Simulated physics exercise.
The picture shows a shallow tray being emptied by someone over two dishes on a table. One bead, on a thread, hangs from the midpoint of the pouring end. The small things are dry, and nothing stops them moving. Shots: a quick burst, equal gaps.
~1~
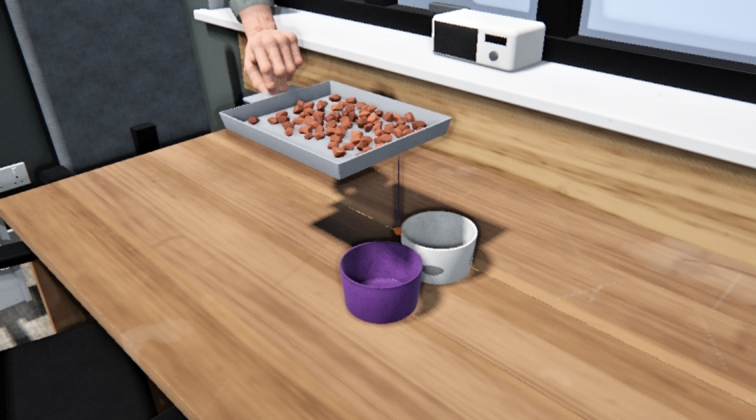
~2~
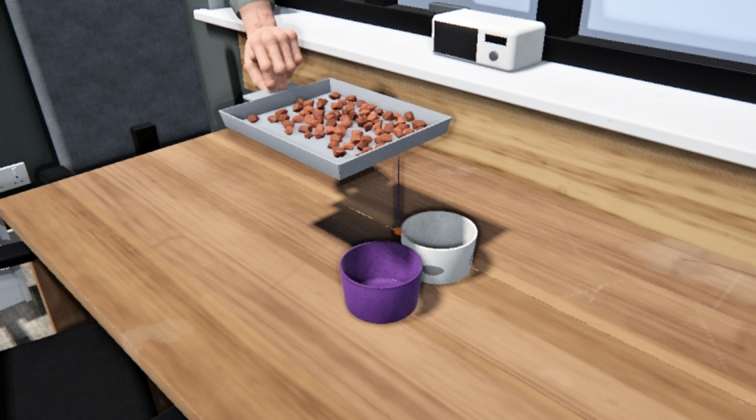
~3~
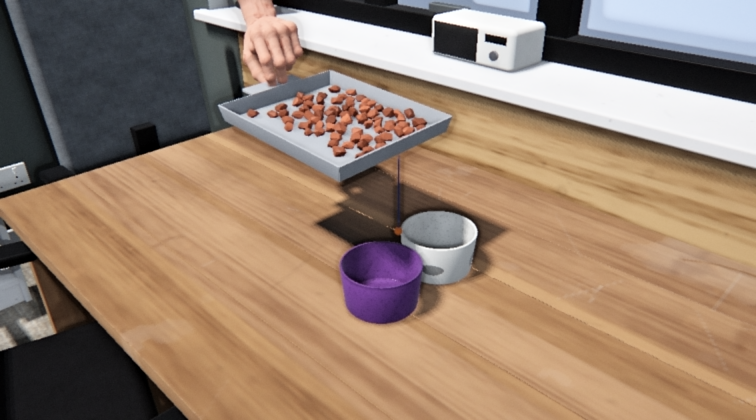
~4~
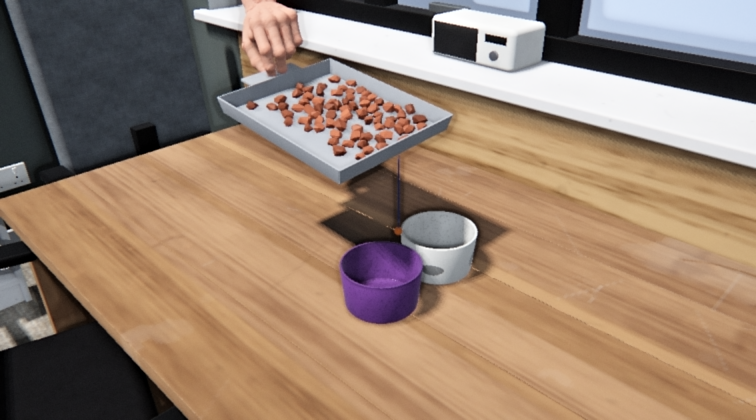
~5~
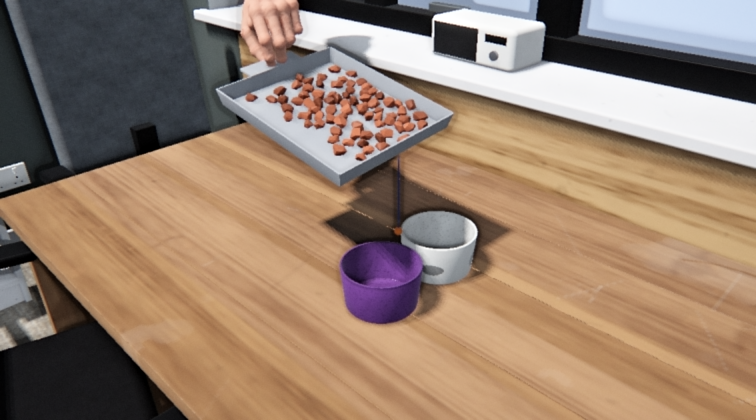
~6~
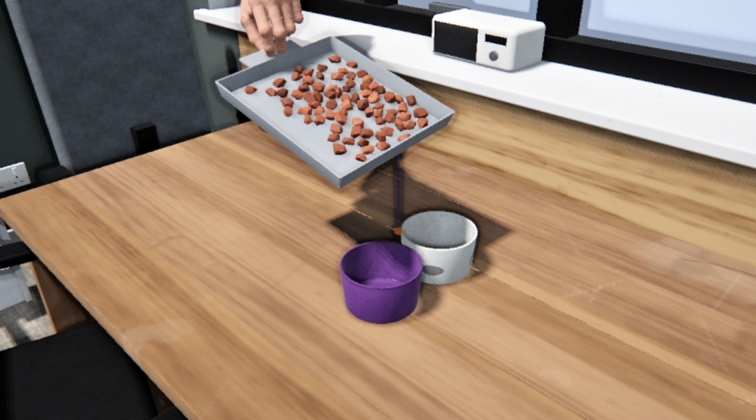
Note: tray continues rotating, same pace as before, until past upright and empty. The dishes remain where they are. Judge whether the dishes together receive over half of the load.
The bulk is caught.
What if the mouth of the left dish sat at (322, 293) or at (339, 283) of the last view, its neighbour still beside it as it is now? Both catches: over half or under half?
With the first shift the pair saves beyond half; with the second, beyond half.
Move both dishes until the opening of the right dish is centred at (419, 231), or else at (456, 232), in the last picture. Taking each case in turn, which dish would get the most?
Taking the places in turn, it's the left side and then the left side.
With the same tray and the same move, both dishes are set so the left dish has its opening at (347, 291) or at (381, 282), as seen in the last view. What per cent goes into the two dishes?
You'd end up with around 80 per cent and then around 70 per cent.
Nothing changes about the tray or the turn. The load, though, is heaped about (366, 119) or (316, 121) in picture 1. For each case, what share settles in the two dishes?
It comes to about 70 per cent the first time and about 70 per cent the second.
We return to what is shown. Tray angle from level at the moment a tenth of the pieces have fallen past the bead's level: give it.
Angle: Approx. 80 degrees.
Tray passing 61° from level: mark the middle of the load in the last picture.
Its middle sits at about pixel (362, 142).
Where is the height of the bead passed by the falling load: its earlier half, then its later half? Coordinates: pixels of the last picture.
Close to (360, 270), then close to (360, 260).
Just after the last frame, tray tipped steeply; almost all on the tray; just a few in the air.
A moment on, tray tipped right over; roughly half on the tray; roughly a quarter in the left dish; about a tenth outside both; roughly a quarter in the air.
Further on, tray tipped past a quarter turn; roughly two thirds in the left dish; roughly a third outside both.
When it is over, tray tipped past a quarter turn; roughly two thirds in the left dish; not one in the right dish; roughly a third outside both.
